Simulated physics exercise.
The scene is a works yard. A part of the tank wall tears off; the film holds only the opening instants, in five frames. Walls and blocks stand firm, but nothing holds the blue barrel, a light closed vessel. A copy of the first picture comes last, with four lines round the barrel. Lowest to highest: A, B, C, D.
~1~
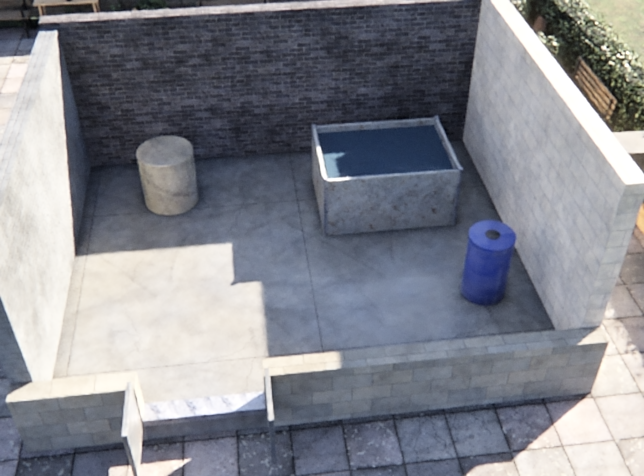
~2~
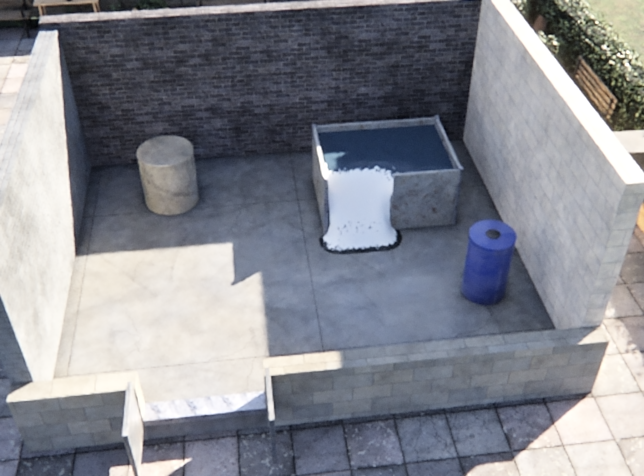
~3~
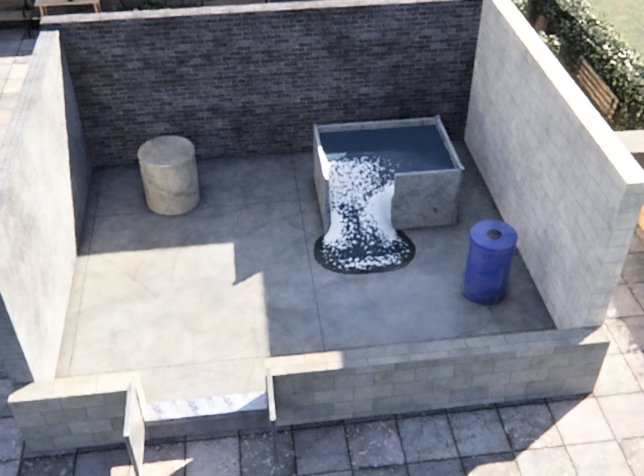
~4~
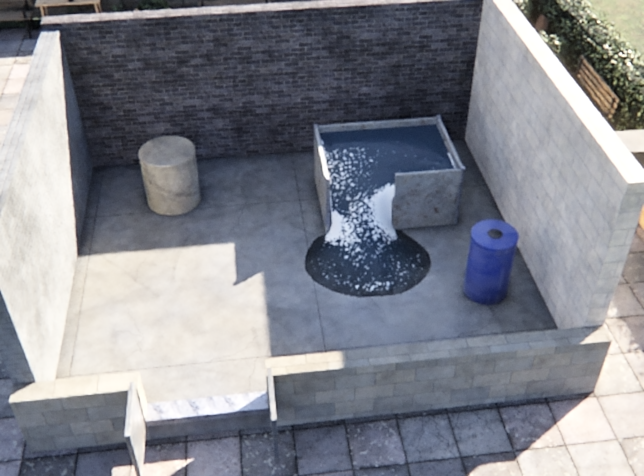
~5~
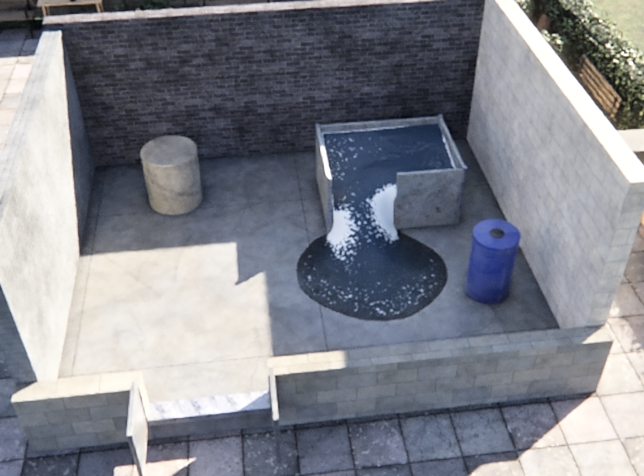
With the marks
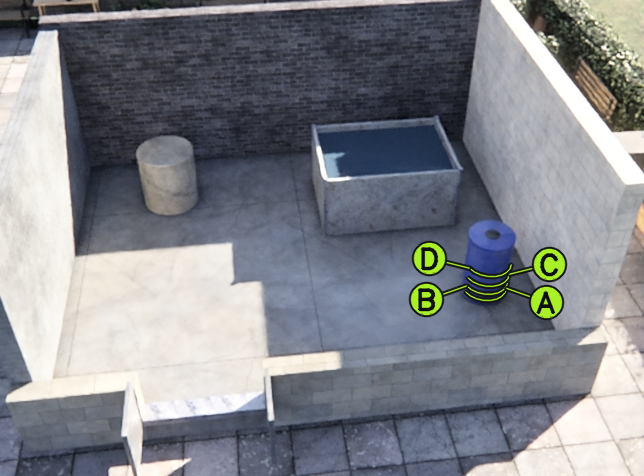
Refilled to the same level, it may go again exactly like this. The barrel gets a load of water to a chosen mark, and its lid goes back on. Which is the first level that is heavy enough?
B is the one.
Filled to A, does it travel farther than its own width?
No.
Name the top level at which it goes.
That would be A.
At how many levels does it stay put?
Three of the four.
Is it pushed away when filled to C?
No, not at all.
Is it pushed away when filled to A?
Yes, it does.
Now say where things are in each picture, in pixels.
In the first picture, lid of the blue barrel at (492, 235); tank full, its middle at (384, 152); open gate at (200, 368).
In the second picture, 2 % of the ground under water, its edge towards the barrel at (386, 243).
In the third picture, 4 % of the ground under water, its edge towards the barrel at (409, 252).
In the fourth picture, 6 % of the ground under water, its edge towards the barrel at (423, 263).
In the fifth picture, lid of the blue barrel at (497, 234); 10 % of the ground under water, its edge towards the barrel at (439, 275).
In lime, A at (490, 300); B at (491, 294); C at (493, 286); D at (494, 276); from the bottom up A, B, C, D.
With A, it is pushed about half its own width away.
With B, it does not move.
With C, it does not move.
With D, it does not move.
